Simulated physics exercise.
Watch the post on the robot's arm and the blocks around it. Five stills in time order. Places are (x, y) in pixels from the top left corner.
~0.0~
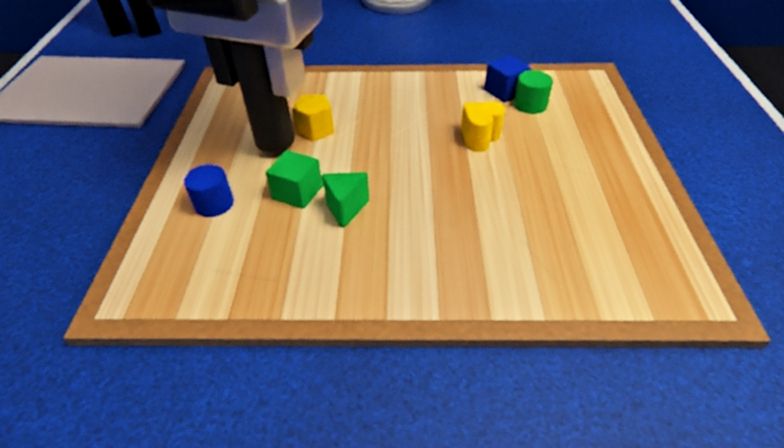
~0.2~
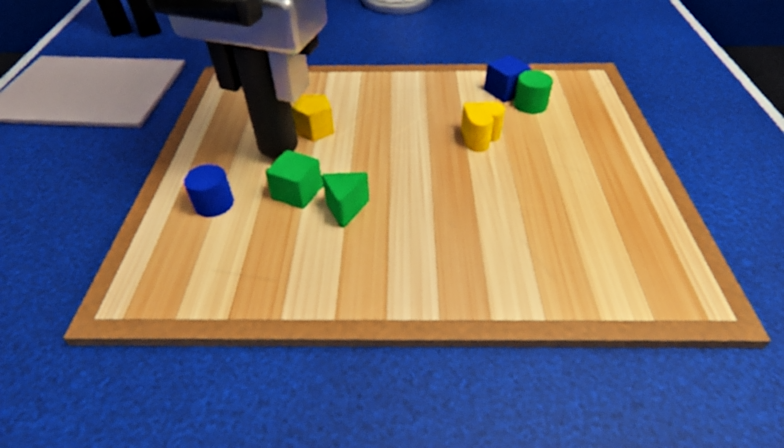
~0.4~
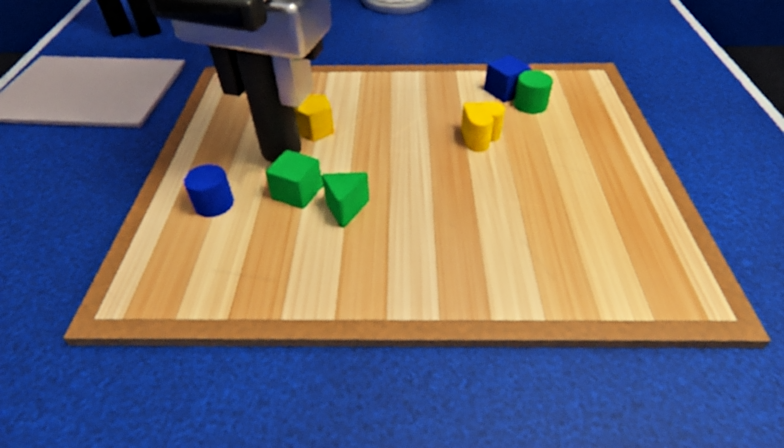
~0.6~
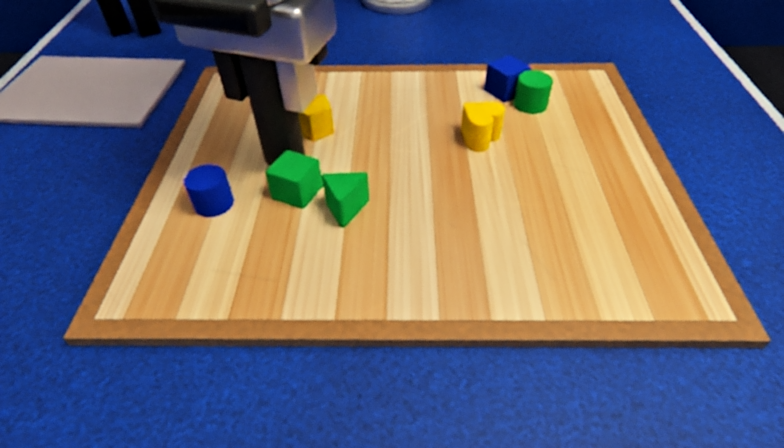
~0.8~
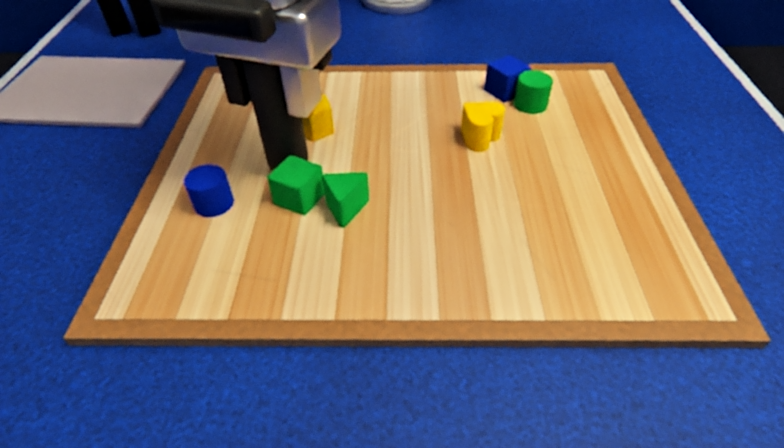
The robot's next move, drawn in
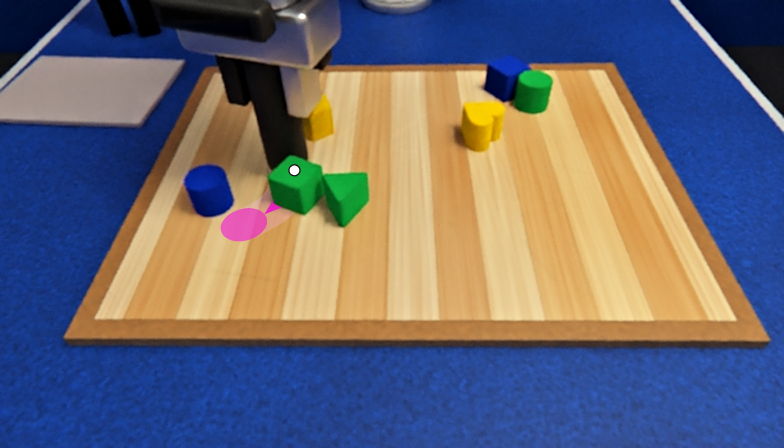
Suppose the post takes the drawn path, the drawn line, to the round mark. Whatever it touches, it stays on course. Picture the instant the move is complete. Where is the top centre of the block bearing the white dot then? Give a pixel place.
Near (300, 203).
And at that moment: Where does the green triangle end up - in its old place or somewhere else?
Answer: Moved.
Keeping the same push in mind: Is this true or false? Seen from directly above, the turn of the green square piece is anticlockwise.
That statement is accurate.
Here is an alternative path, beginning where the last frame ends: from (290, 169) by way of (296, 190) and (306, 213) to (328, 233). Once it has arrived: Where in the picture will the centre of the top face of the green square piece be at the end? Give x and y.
My prediction: (316, 244).
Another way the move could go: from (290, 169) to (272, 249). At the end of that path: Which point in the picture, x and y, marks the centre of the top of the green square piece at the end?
The spot you're after is about (314, 211) in the image.
Drawn move, from (290, 169) through (289, 189) and (273, 209) to (244, 224); the dot is on the green square piece.
The first path, step by step. Halfway along, post at (281, 193); green square piece at (302, 199), turned 35° anticlockwise; green triangle at (352, 186), turned 25° anticlockwise.
At the end, post at (242, 217); blue circular block still; green square piece at (300, 203), turned 55° anticlockwise; green triangle at (352, 186), turned 25° anticlockwise.
